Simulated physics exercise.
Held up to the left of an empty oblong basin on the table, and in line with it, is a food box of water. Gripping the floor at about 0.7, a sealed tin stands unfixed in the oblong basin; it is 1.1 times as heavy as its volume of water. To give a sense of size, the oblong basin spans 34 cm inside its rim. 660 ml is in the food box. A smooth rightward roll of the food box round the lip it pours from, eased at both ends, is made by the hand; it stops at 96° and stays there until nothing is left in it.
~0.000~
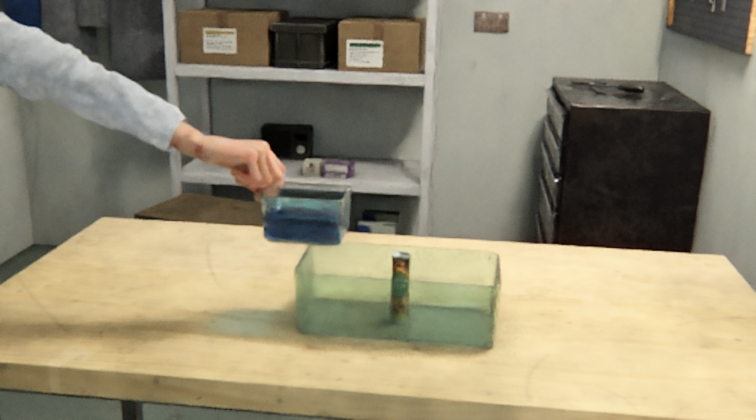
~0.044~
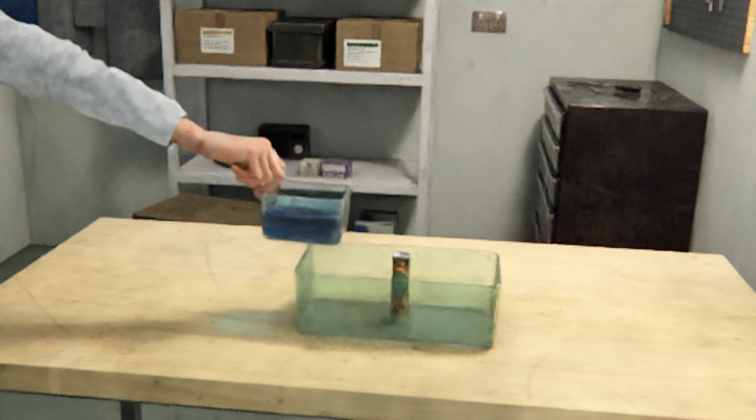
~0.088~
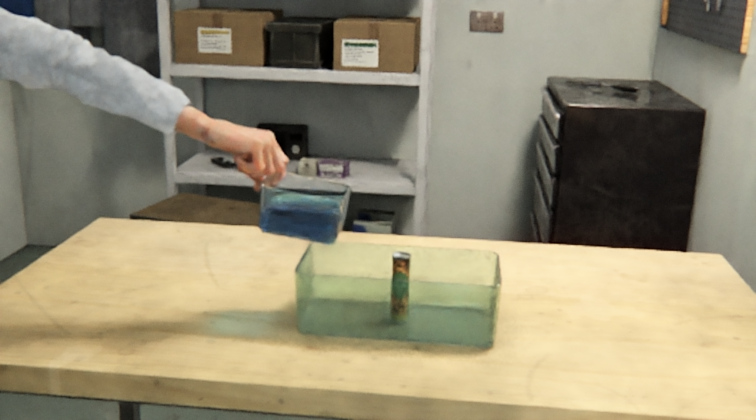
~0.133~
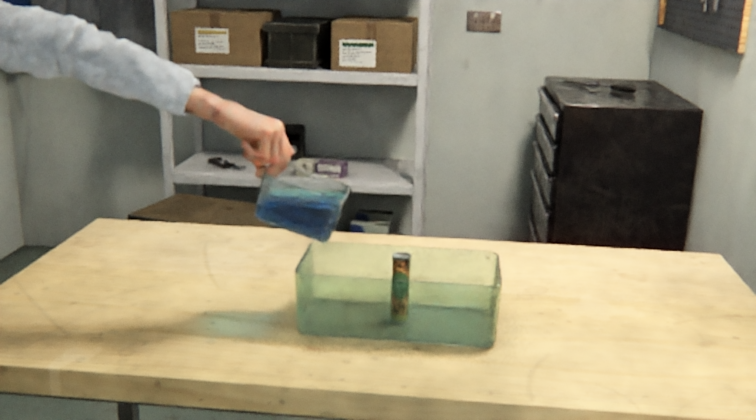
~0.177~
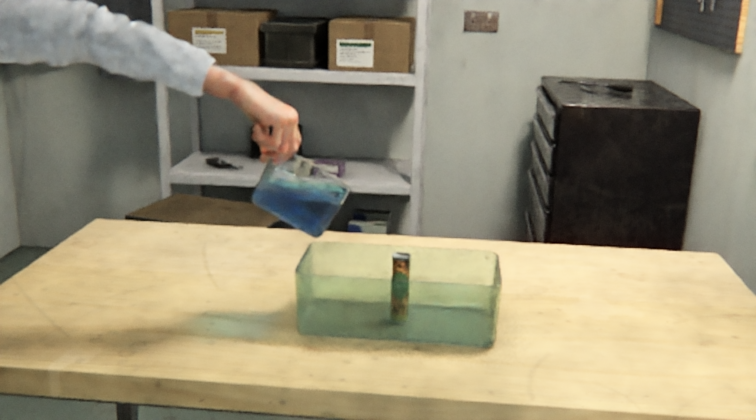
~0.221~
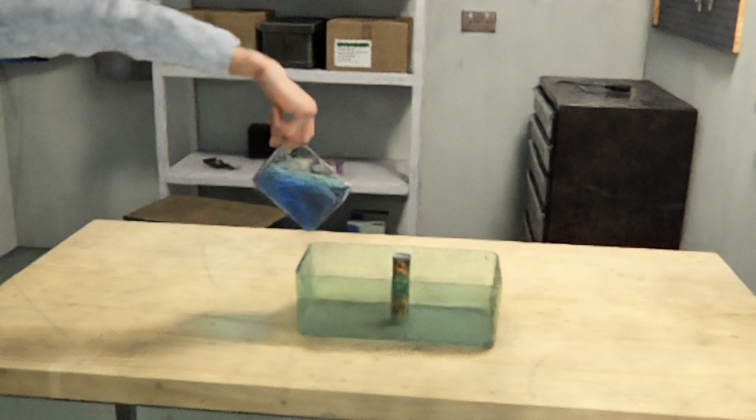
A hand held a clear box of blue water above a table and rolled it smoothly to the right until it leaned steeply, while a greenish oblong basin with an upright tin inside stayed still.
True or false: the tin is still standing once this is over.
True.
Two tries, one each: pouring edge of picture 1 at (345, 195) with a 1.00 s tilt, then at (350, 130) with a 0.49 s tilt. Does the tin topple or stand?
Try 1: Still standing; try 2: Still standing.
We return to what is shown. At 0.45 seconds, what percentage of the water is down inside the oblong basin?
Close to 4 in a hundred.
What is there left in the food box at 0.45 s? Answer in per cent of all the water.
Close to 48 in a hundred.
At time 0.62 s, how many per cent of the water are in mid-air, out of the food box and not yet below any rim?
Airborne fraction: Approx. 24 %.
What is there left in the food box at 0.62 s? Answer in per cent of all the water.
10 in a hundred, give or take.
By 0.45 s the tilt is 95° and 48 per cent is still to pour; the tin stands where it began.
By 0.62 s the tilt is 96° and 9 per cent is still to pour; the tin stands where it began.
By 0.80 s the tilt is 96° and 3 per cent is still to pour; the tin stands where it began.
By 0.99 s the tilt is 96° and 0 per cent is still to pour; the tin stands where it began.
At rest the tin stands where it began.
